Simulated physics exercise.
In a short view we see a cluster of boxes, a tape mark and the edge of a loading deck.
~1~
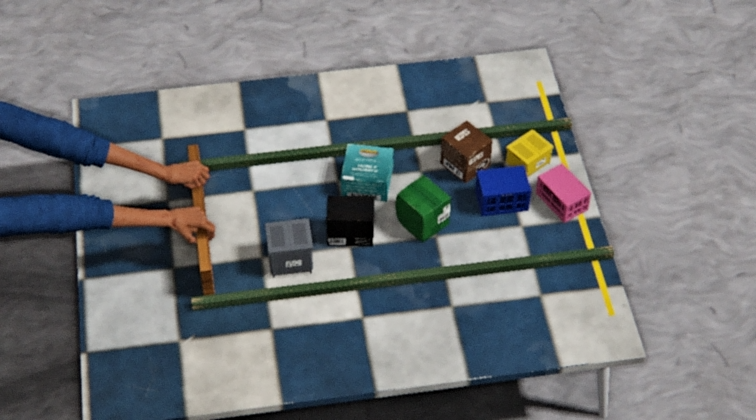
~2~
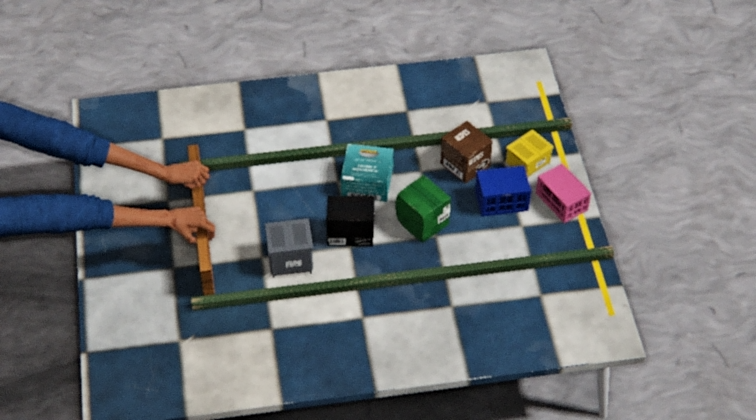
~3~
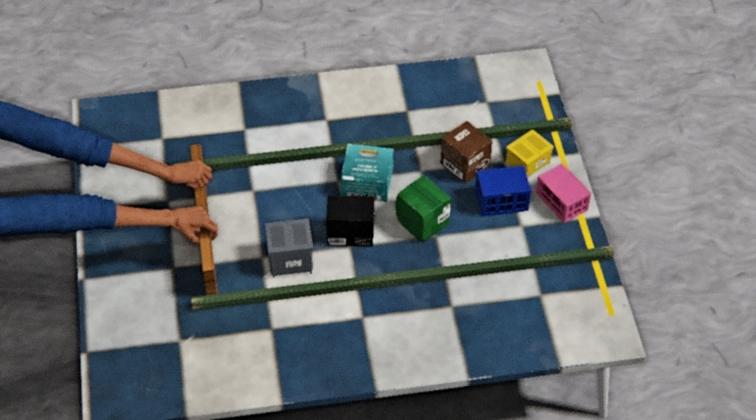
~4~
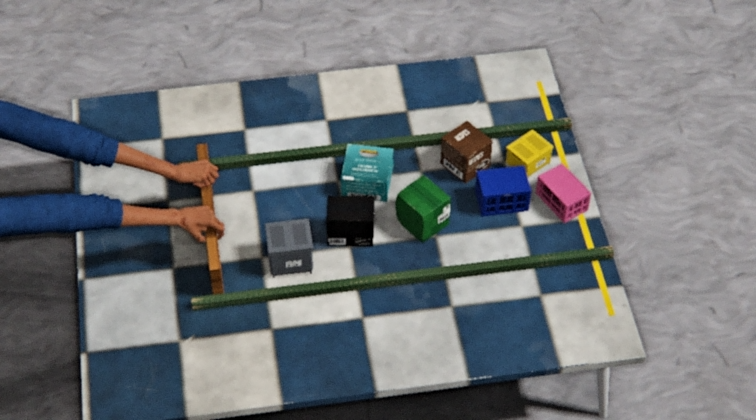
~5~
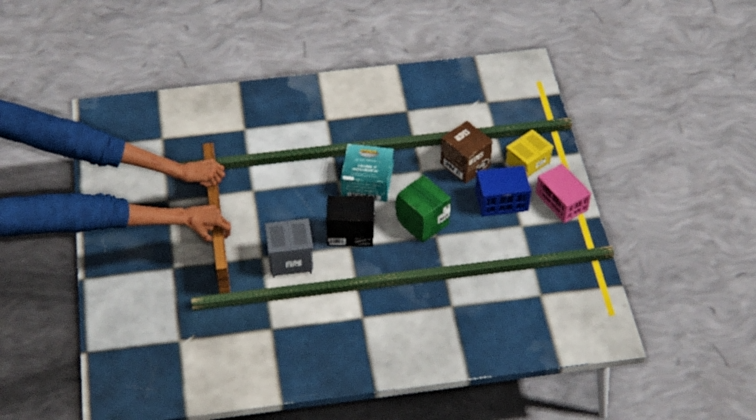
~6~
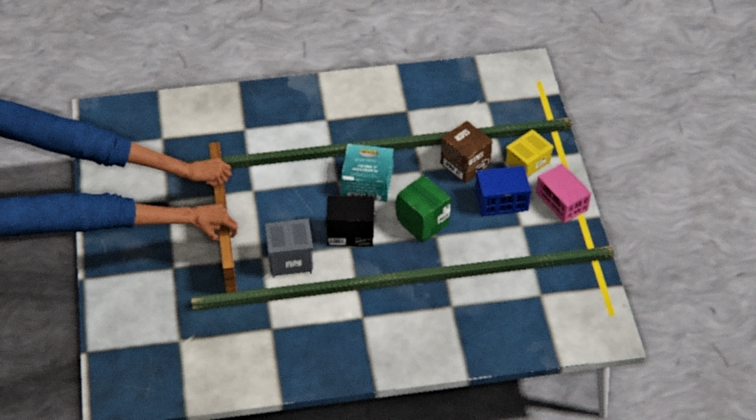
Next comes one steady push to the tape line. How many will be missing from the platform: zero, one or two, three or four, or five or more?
The edge claims more than four.
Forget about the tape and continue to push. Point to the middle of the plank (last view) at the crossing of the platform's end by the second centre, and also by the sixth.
Around (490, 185); afterwards around (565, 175).
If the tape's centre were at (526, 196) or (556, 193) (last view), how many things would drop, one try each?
Respectively 3 and 5.
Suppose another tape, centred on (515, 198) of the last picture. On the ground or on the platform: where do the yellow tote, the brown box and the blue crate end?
The yellow tote does not stay; as for the brown box, it remains in place; and the blue crate does not stay.
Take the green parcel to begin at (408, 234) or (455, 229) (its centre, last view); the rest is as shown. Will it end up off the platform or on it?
Well, it tips off the first time and tips off the second time.
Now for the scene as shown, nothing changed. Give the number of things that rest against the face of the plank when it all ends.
In total, 1.
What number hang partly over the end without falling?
In total, 1 of them.
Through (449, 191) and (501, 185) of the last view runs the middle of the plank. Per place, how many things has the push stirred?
8 and 8.
Soon after, none off yet; pink crate moving near (565, 193); yellow tote at rest near (529, 155); blue crate displaced a little near (516, 187).
In the end, the number that fall off is five or more; gone, grey tote, turquoise box, green parcel, brown box, blue crate, yellow tote and pink crate.
